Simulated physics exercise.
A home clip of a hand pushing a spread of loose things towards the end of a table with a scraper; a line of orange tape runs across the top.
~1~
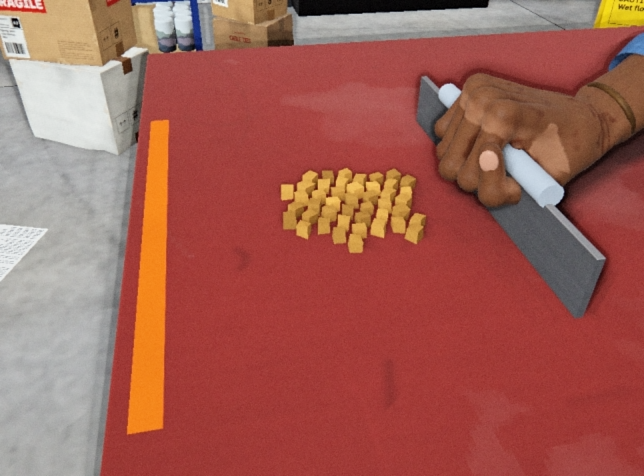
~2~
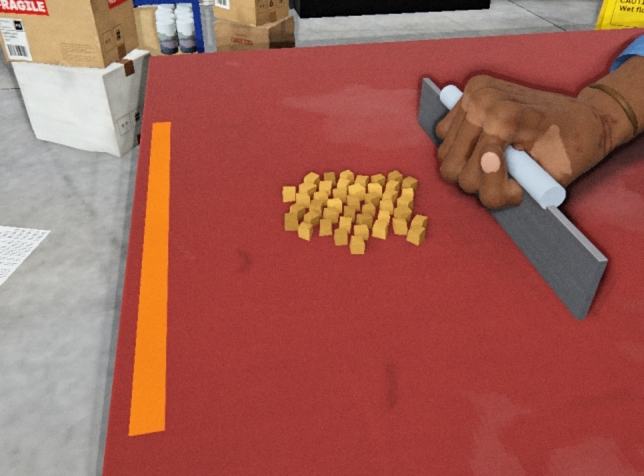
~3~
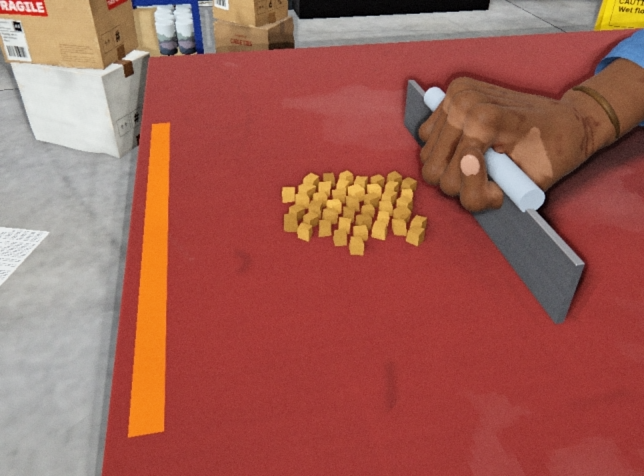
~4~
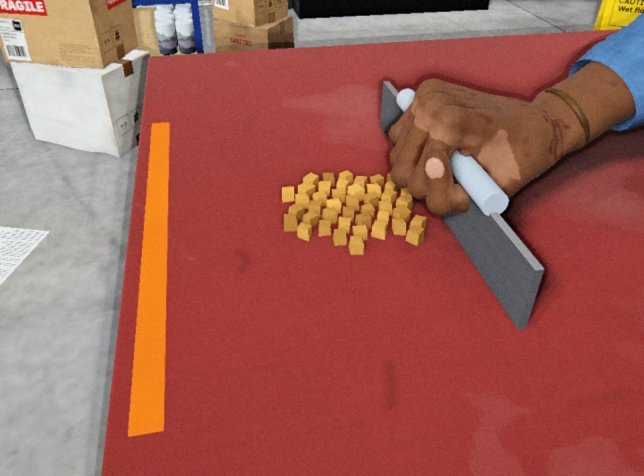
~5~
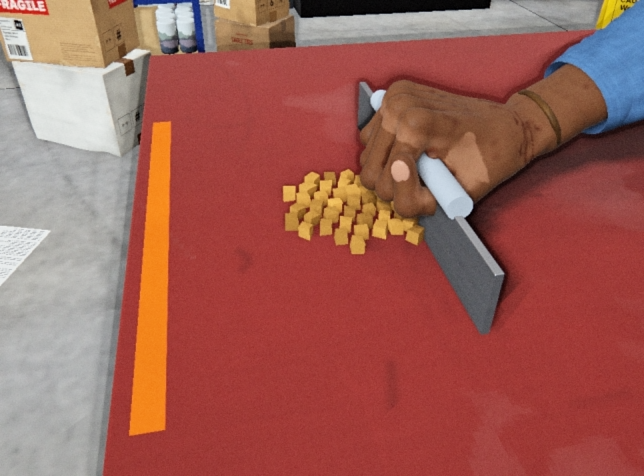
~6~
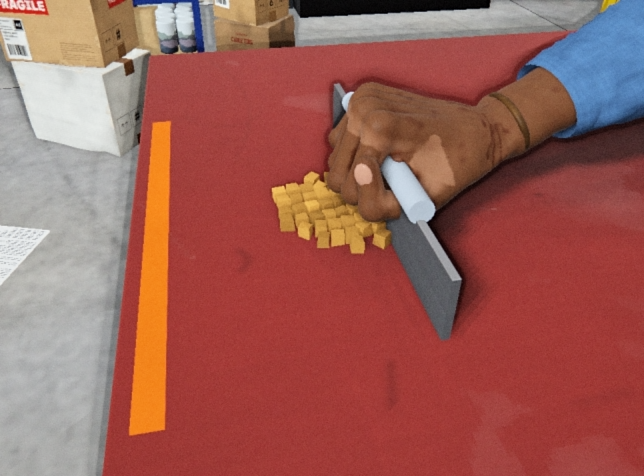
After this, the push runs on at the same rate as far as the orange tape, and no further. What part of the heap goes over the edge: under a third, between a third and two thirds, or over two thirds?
The floor gets more than two thirds.
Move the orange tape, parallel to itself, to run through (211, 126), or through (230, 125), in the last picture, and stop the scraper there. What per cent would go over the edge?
First some 10, then 0 per cent.
Just after the last frame, scraper still moving, near (257, 166); heap all on the table, its front near (170, 209).
A moment on, scraper stopped at the orange tape; heap the larger part over the edge.
When it is over, scraper stopped at the orange tape; heap the larger part over the edge.
